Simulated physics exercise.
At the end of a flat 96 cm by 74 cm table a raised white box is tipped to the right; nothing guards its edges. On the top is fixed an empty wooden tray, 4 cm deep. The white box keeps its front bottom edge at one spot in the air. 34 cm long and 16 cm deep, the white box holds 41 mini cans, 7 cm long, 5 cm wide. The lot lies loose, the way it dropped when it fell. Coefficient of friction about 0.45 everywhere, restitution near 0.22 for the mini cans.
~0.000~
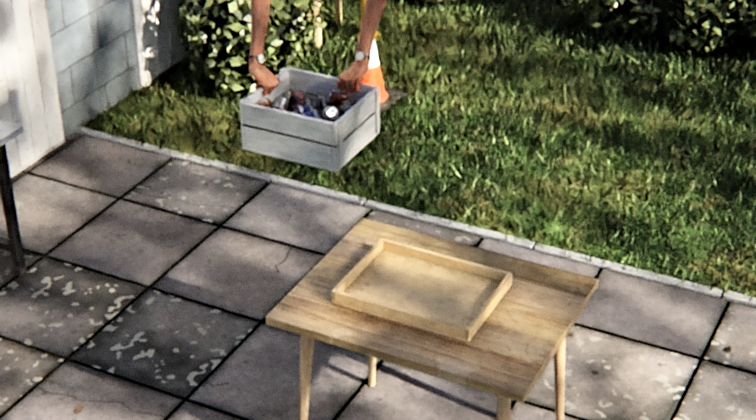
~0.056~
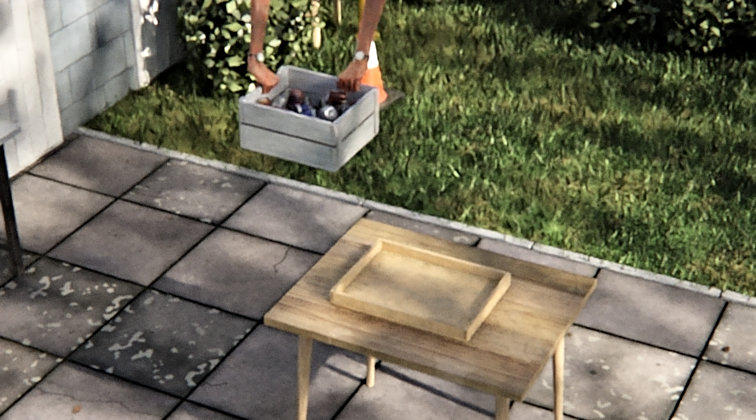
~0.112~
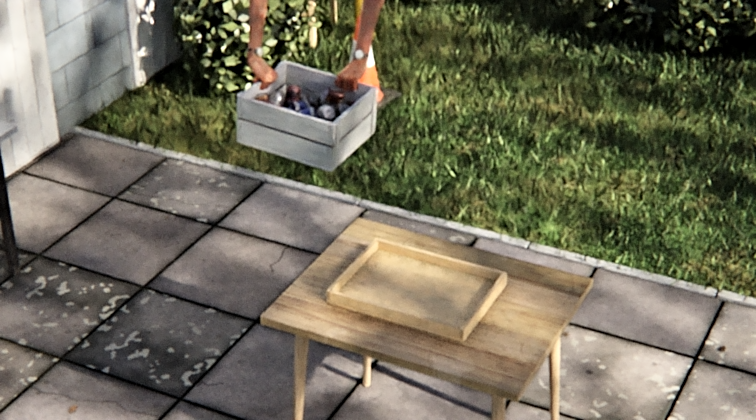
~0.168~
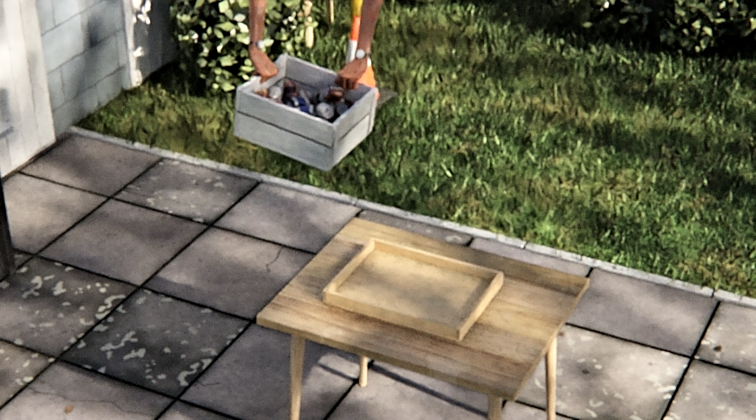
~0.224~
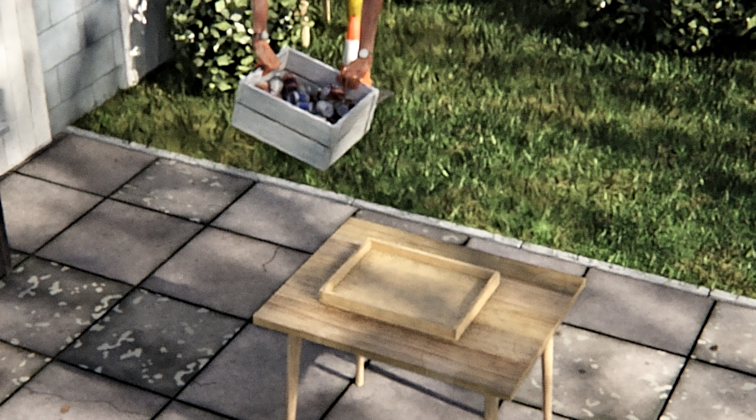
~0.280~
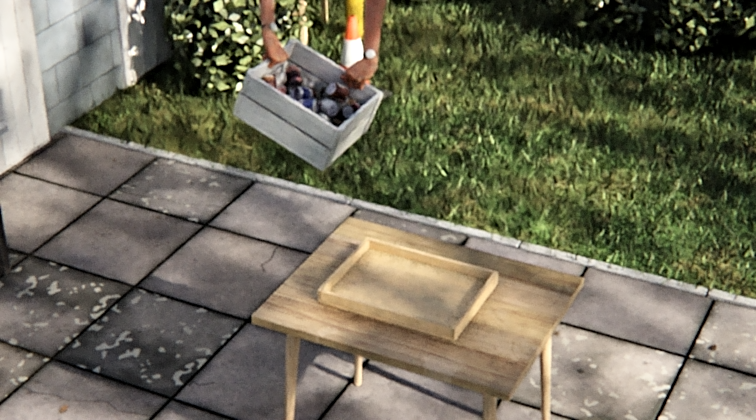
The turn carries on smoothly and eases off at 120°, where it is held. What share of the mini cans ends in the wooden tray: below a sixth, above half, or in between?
Above one half.
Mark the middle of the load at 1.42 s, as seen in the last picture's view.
Centre: About (443, 287).
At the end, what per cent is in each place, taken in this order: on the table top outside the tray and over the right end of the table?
About 5 and 10 per cent.
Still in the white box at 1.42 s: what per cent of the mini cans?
I'd say close to 0 in a hundred.
After 0.79 s, tilt 103°; 38 still in the white box and 3 in the air.
After 1.42 s, tilt 120°; 22 in the wooden tray, 14 on the table top outside the tray, 1 over the right end of the table and 4 in the air.
After 2.30 s, tilt 120°; 27 in the wooden tray, 4 on the table top outside the tray, 5 over the right end of the table and 5 over the table's other edges.
Outcome (at 3.44 s), 27 in the wooden tray, 3 on the table top outside the tray, 5 over the right end of the table and 6 over the table's other edges. Asked share, 27 of 41, 66 per cent.
